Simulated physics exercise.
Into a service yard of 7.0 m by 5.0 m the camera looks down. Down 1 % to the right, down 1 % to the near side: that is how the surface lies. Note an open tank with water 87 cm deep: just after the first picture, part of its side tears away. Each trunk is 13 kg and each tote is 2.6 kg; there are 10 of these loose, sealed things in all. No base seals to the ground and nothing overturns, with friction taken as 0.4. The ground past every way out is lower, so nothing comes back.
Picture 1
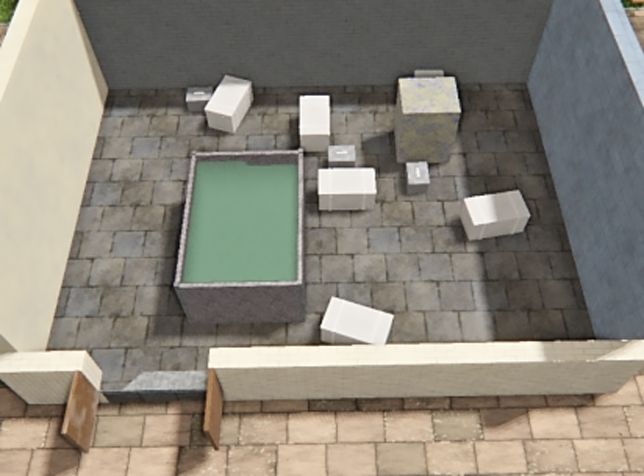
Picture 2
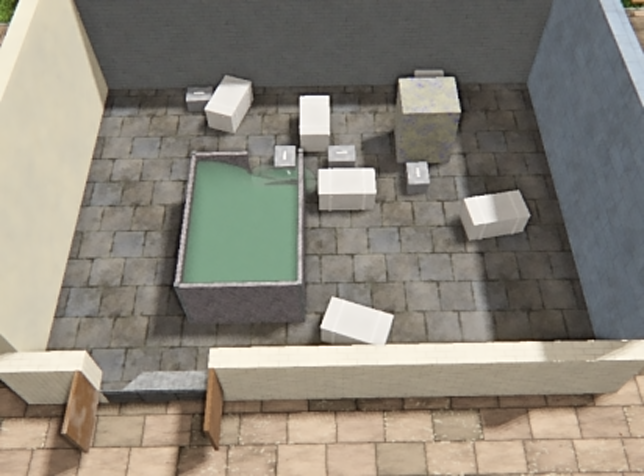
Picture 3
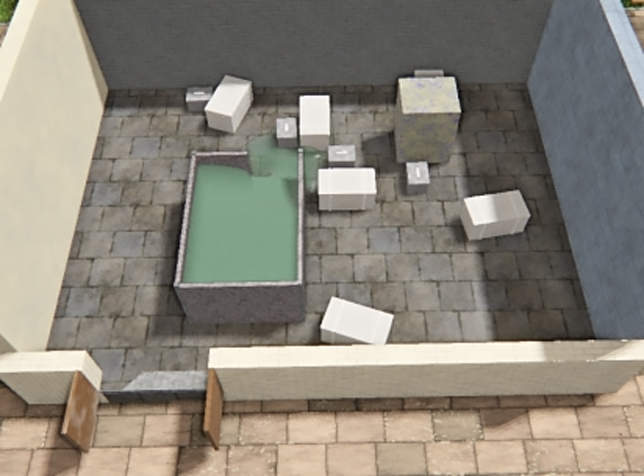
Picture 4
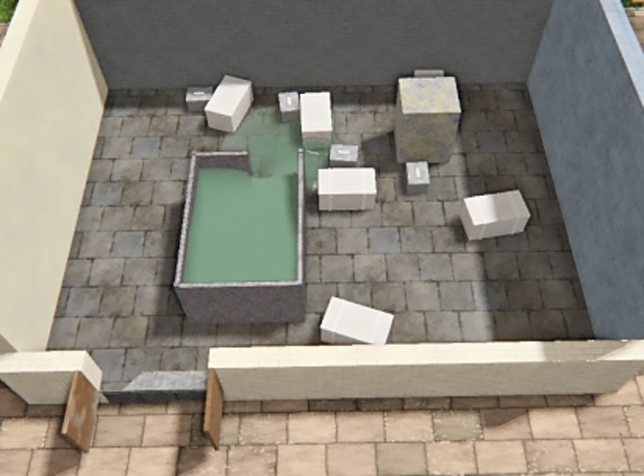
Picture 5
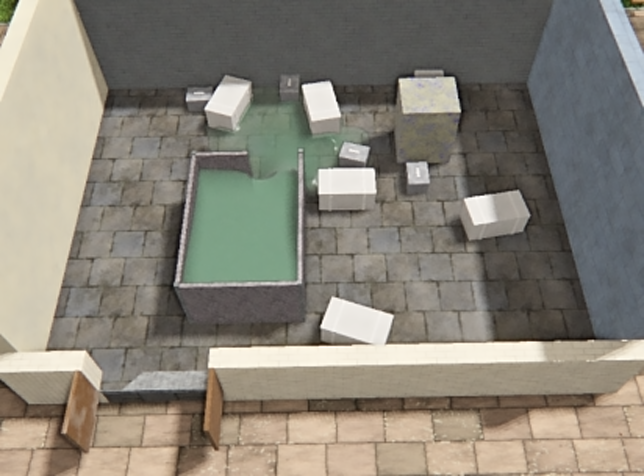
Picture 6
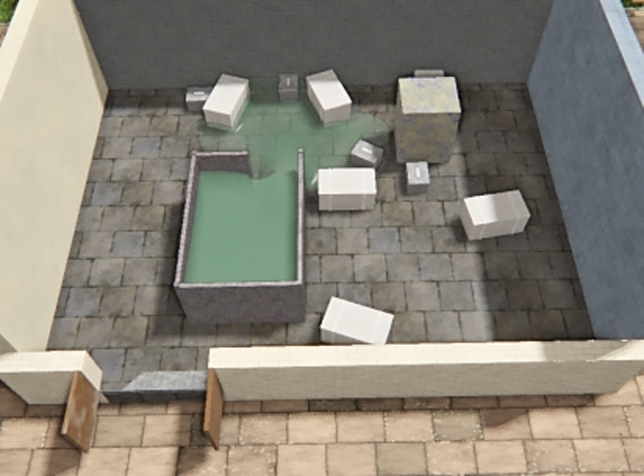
In a walled yard, green water spreads from a broken tank and pushes several boxes away.
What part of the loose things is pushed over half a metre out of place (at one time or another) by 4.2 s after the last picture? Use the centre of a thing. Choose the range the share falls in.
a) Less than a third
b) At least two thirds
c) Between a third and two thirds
Option b: At least two thirds.
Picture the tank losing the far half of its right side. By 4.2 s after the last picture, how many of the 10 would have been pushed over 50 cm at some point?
The answer then is 5.
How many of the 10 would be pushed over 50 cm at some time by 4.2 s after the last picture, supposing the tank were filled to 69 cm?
7.
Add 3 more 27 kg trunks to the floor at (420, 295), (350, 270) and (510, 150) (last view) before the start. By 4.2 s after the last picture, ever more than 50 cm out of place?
Note, in sequence: Under threshold; under threshold; over threshold.
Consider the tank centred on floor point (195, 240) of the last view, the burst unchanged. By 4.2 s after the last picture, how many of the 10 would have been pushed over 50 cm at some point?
Count: 5.
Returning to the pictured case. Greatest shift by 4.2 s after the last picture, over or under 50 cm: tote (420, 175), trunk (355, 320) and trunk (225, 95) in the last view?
Listed in sequence: Lower; lower; higher for the last.
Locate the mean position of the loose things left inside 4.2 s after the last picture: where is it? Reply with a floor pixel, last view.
I'd put it close to (348, 251) in the last view.
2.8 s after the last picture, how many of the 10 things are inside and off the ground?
Of them, 2.
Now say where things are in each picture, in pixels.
In the first frame, a tote is out of sight; a trunk at (314, 115) rests on the ground; water covers 2.8 m2; 0 of 10 have shifted.
The second frame shows a tote at (285, 156) rests on the ground, 11 cm from its start; a trunk at (314, 115) rests on the ground; water covers 3.3 m2; 1 of 10 have shifted.
The third frame shows a tote at (287, 128) rests on the ground, 64 cm from its start; a trunk at (314, 115), on the bottom; 4.1 m2 under water; 1 of 10 have shifted.
The fourth frame shows a tote at (289, 102) rests on the ground, 121 cm from its start; a trunk at (316, 112) rests on the ground, 6 cm from its start; 5.1 m2 under water; 2 of 10 have shifted.
The fifth frame shows a tote at (289, 83), on the bottom, 165 cm from its start; a trunk at (321, 101), on the bottom, 29 cm from its start; 6.5 m2 under water; 3 of 10 have shifted.
The sixth frame shows a tote at (288, 82), afloat, 165 cm from its start; a trunk at (328, 89) rests on the ground, 56 cm from its start; water covers 7.8 m2; 3 of 10 have shifted.
Then, 0.4 s after the last picture 3 of 10 are over 50 cm from their spots; 2 afloat.
Then, 1.5 s after the last picture 6 of 10 are over 50 cm from their spots; 3 afloat.
Then, 2.8 s after the last picture 6 of 10 are over 50 cm from their spots; 2 afloat.
Then, 4.2 s after the last picture 7 of 10 are over 50 cm from their spots, and 7 have been at some point; 4 afloat.
